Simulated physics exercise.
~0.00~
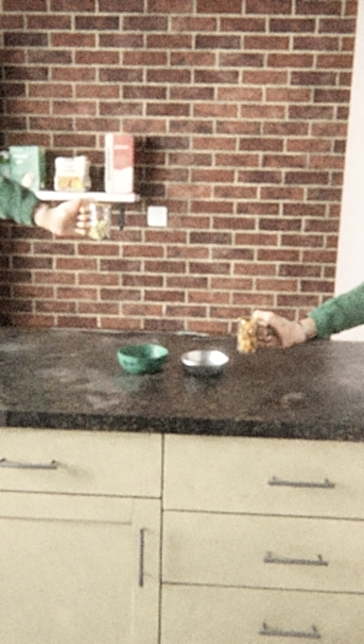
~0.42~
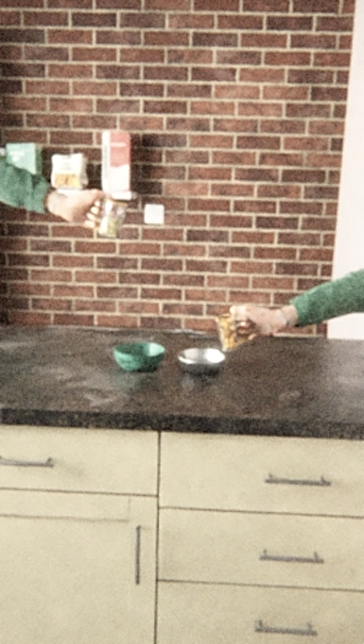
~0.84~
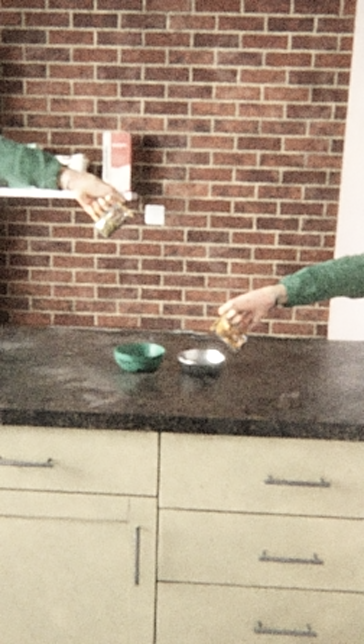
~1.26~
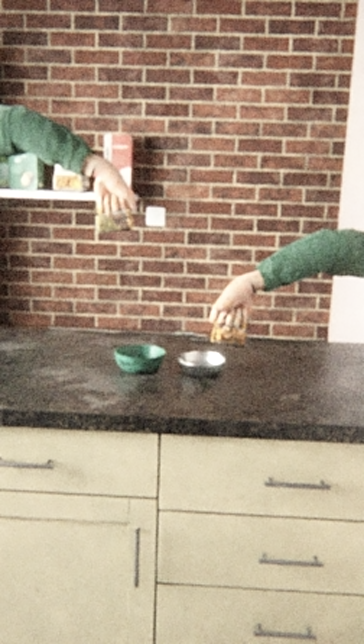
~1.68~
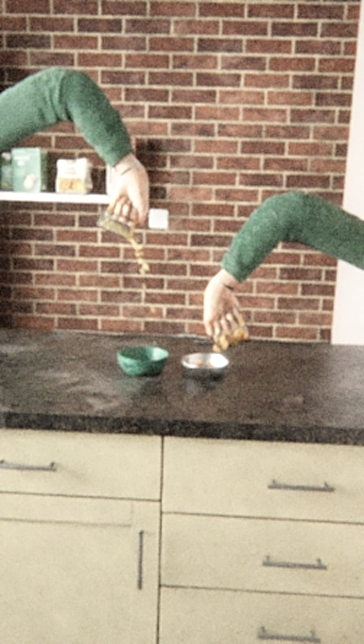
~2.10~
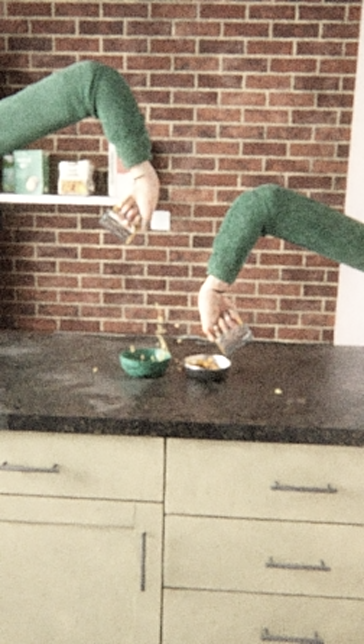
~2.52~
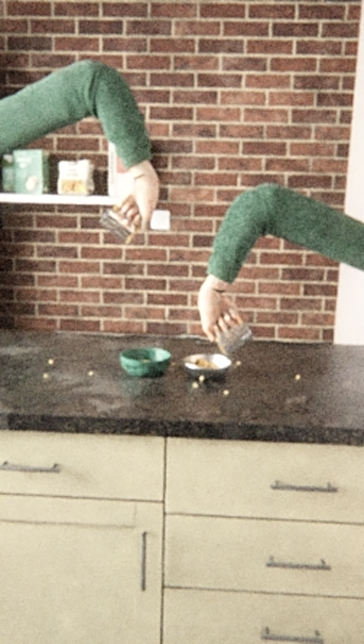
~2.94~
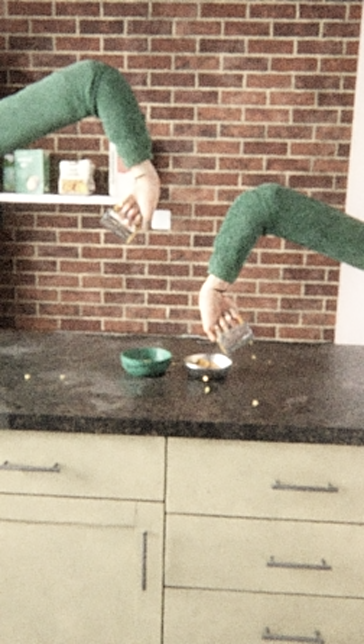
Two hands in green sleeves hold clear cups of small, dry pieces above a dark countertop, the left one much higher than the right. They move inward toward a green dish and a silvery one, then begin tilting the cups. The left cup releases a thin stream through the air while the right cup pours from close above its dish. Both cups turn over and empty, and pieces from the high pour bounce up around the green dish. Several end up scattered across the counter, though most stay in the green dish, while the right dish keeps its whole load.
